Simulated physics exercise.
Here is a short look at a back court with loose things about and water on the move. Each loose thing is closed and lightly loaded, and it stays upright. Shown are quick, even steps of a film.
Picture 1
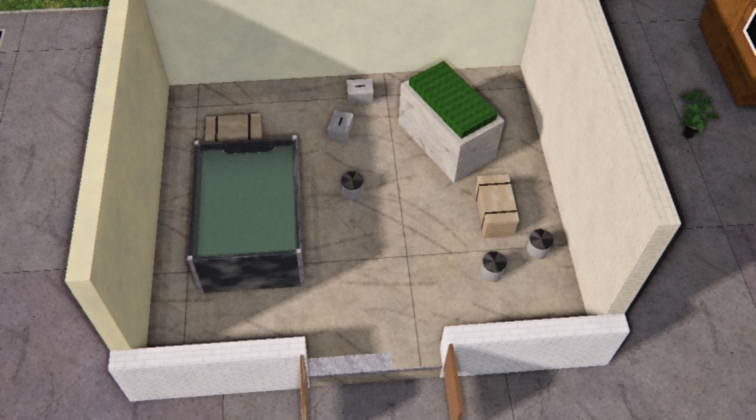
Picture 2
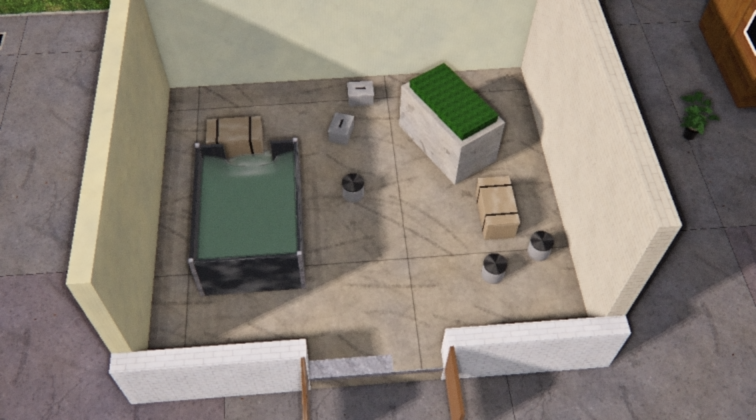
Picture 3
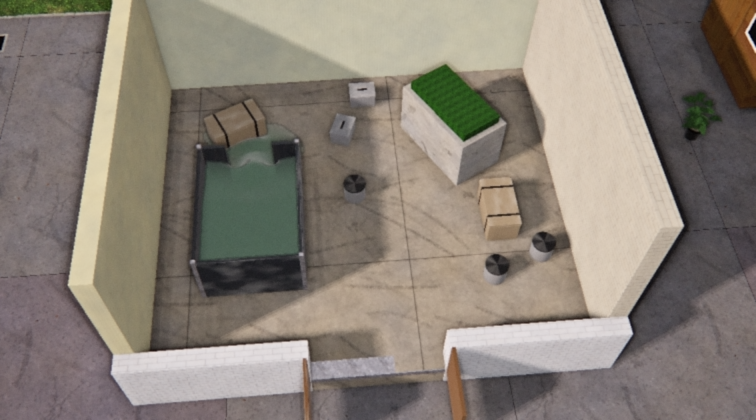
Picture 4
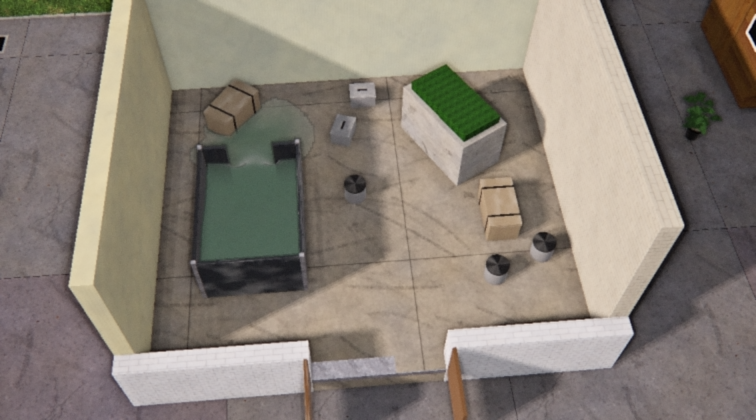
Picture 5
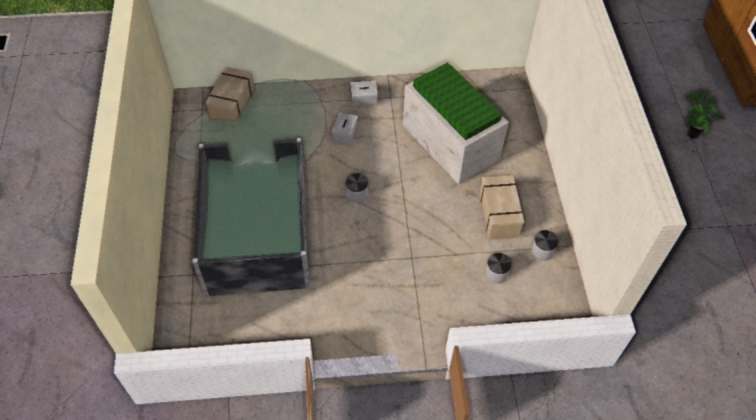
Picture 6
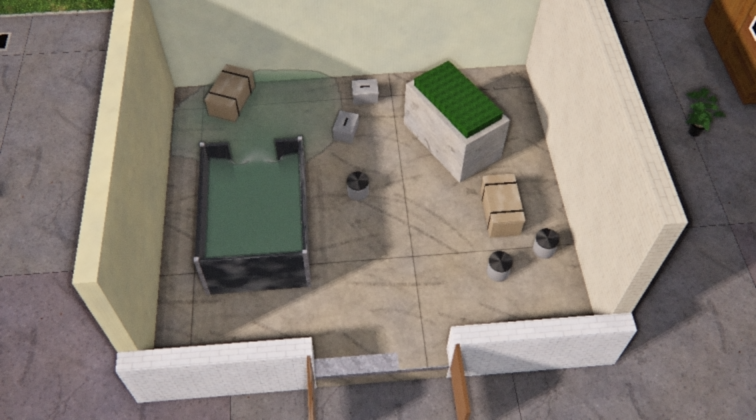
We see a walled court with a tank of greenish water, whose water pours from its far end and pushes a wooden crate, turning, toward the back wall, then spreads across the floor while the other objects stay put.
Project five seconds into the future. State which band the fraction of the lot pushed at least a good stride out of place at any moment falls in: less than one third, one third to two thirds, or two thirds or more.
Portion: One third through two thirds.
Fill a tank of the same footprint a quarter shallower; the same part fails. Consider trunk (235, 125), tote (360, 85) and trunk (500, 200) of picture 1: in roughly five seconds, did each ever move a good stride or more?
Result by item: Covered it; covered it; didn't cover it.
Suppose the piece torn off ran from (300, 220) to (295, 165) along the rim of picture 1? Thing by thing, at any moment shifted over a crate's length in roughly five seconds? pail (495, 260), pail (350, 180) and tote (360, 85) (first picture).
First beyond that mark, then beyond that mark, then beyond that mark.
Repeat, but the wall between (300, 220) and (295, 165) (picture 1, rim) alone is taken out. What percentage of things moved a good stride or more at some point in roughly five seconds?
I'd say around 70 per cent.
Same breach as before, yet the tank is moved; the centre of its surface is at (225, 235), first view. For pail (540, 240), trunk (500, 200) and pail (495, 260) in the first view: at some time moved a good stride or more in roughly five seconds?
The three, one by one: Short of that, short of that and short of that.
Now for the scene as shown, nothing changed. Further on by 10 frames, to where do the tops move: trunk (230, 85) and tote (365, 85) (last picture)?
They should be roughly at (194, 79) and (412, 94).
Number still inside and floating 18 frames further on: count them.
Result - 2.
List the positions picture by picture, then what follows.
A trunk at (233, 127), on the bottom; a tote at (360, 86) rests on the ground; 0 of 7 have shifted, in the first picture.
A trunk at (234, 129) rests on the ground; a tote at (361, 89) rests on the ground; 0 of 7 have shifted, in the second picture.
A trunk at (234, 118), on the bottom, close to its start; a tote at (362, 90), on the bottom; 1 of 7 have shifted, in the third picture.
A trunk at (231, 101) rests on the ground, a stride from its start; a tote at (363, 90), on the bottom; 1 of 7 have shifted, in the fourth picture.
A trunk at (229, 87), on the bottom, a stride from its start; a tote at (364, 88), on the bottom; 1 of 7 have shifted, in the fifth picture.
A trunk at (229, 85) floats, a stride from its start; a tote at (365, 87) rests on the ground; 1 of 7 have shifted, in the sixth picture.
A moment on, 1 of 7 are well off their spots; 1 afloat.
Next, 2 of 7 are well off their spots; 2 afloat.
Later, 2 of 7 are well off their spots; 2 afloat.
In the end, 3 of 7 are well off their spots, and 3 have been at some point; 2 afloat.
